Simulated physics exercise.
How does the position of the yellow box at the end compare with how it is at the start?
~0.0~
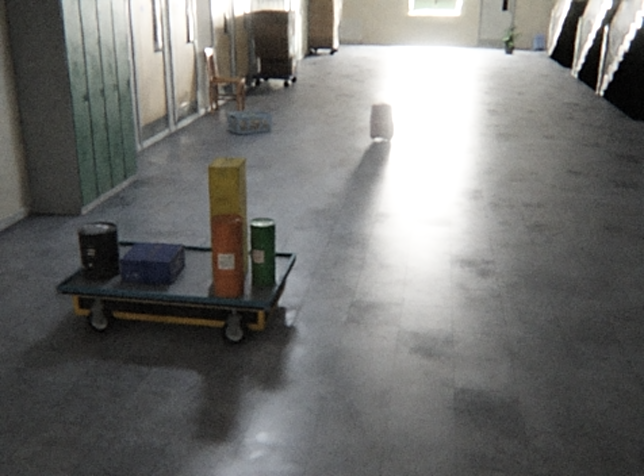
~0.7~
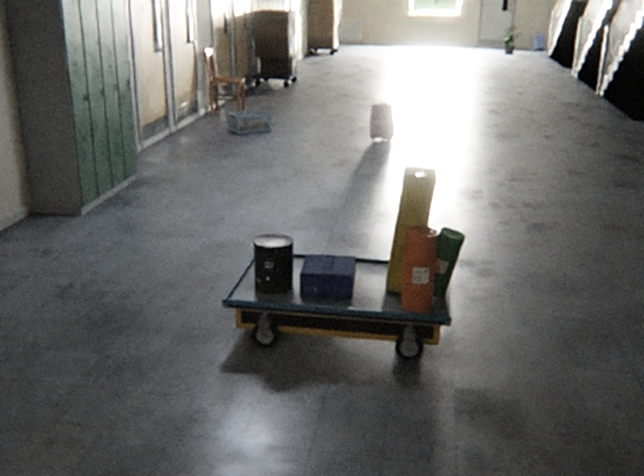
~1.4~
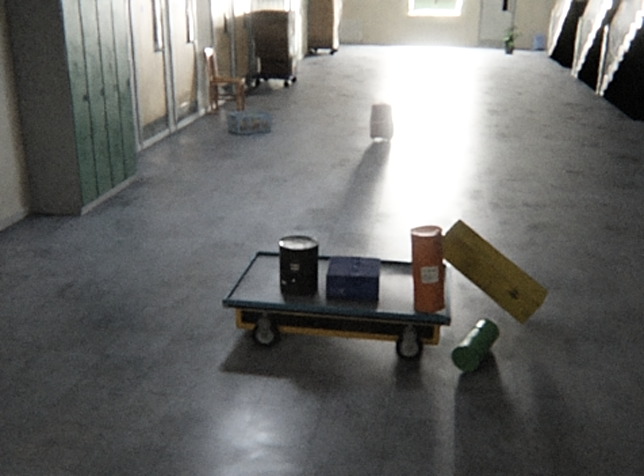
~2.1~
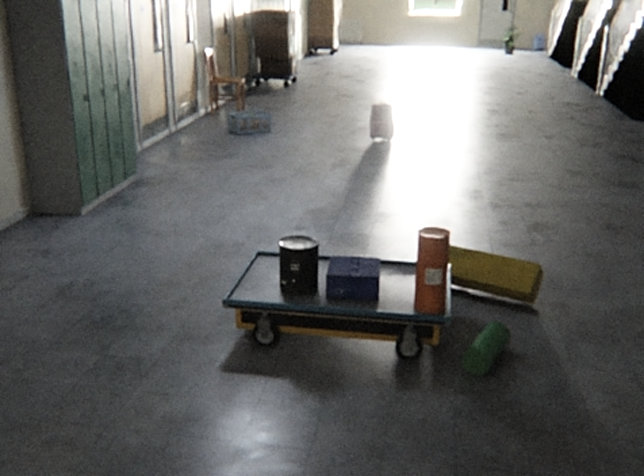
At the start the yellow box stands upright on the cart, and by the end it is lying on its side on the floor to the right of the cart.
